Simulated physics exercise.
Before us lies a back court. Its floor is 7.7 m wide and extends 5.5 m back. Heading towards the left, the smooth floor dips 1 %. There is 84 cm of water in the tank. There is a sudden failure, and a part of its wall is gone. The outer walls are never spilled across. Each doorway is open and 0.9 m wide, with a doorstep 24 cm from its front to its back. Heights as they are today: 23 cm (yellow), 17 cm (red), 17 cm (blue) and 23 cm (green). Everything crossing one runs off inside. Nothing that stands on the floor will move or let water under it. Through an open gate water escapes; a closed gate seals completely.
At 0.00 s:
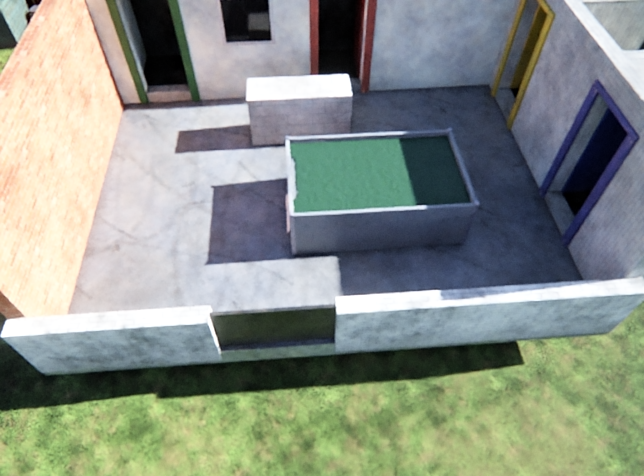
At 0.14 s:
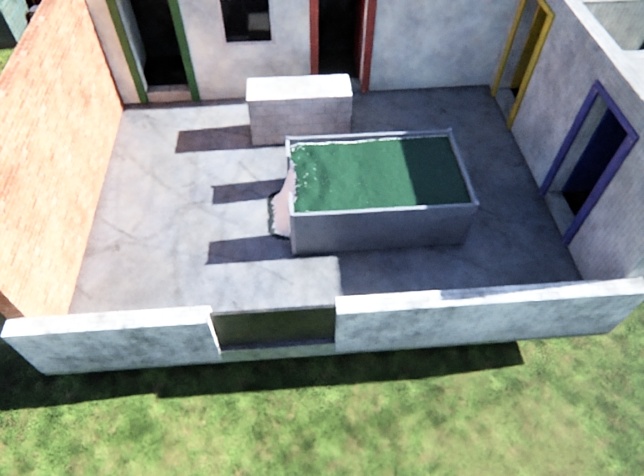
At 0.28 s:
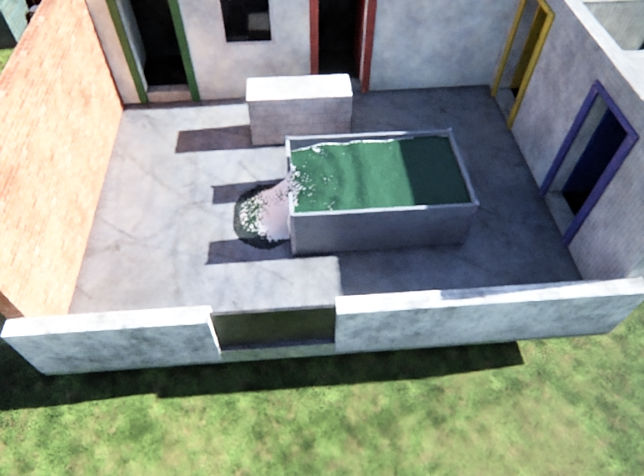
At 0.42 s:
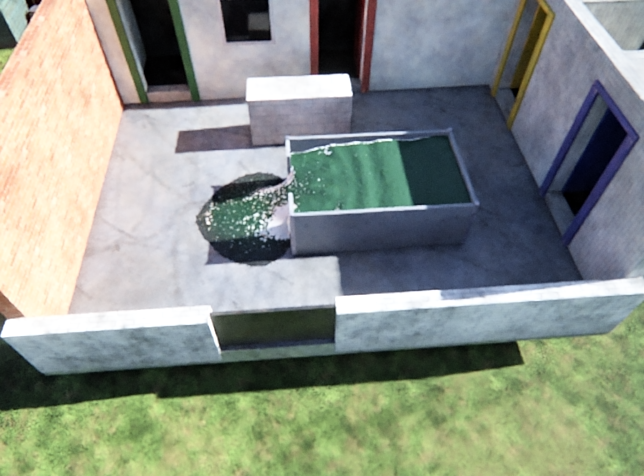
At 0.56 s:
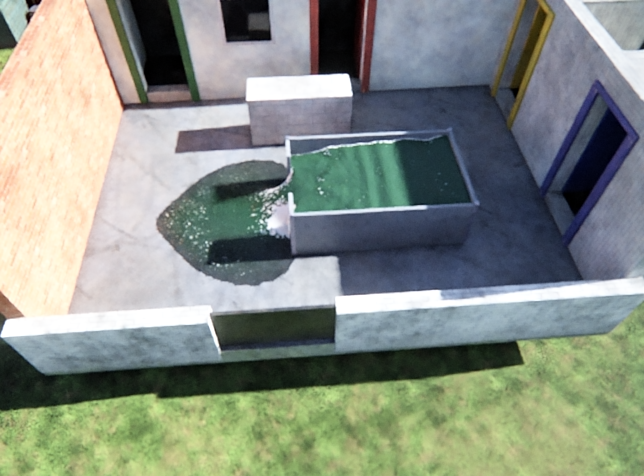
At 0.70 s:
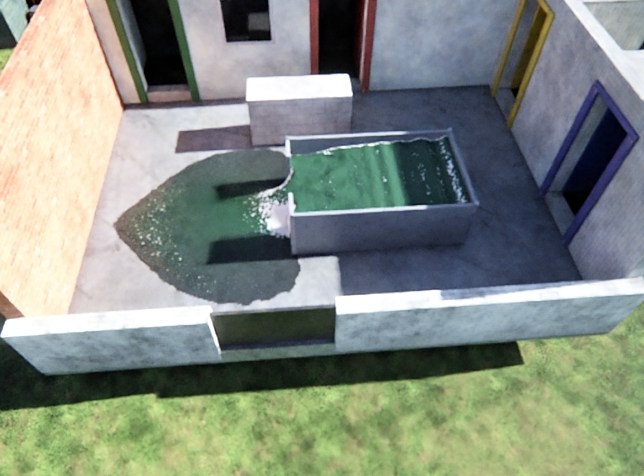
A walled back court with a smooth grey floor is seen from above by a still camera, with grass in front and an orange brick-like wall at left. A grey tank of green water stands near the centre by a pale block, with green, red, yellow and blue doorways around. Water bursts from the tank's left side, foaming, and spreads leftward across the floor in a widening, pointed pool.
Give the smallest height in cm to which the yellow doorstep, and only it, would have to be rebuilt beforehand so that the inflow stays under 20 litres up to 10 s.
Roughly 9 cm.
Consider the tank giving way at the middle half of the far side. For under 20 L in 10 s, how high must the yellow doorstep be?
Estimate: Near 30 cm.
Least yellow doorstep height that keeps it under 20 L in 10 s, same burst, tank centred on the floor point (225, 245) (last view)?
At least roughly 11.0 cm high.
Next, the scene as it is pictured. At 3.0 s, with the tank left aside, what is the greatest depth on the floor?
About 36 cm.
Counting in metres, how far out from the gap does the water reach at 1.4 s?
4.0 metres.
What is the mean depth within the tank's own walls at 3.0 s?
Around 41 centimetres.
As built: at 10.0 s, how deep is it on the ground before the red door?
It comes to about 9.0 centimetres deep.
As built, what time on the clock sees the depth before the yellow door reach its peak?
The depth peaks at about 8.0 seconds.
After 1.4 s water covers 35 % of the floor, deepest (52 cm) near (287, 215); it has not reached the yellow door.
After 3.0 s water covers 40 % of the floor, deepest (36 cm) near (124, 106); it has not reached the yellow door.
After 10.0 s water covers 95 % of the floor, deepest (20 cm) near (59, 348); 11 cm at the yellow door, 0 litres in over its 23 cm doorstep.
At the yellow door as built, the water arrived by 5.9 s and peaked near 13 cm at 7.8 s.
With a doorstep of 8 cm, 29 litres would have come in within the 10 s; with 10.5 cm, 7 litres. So under 20 litres takes about 9 cm.
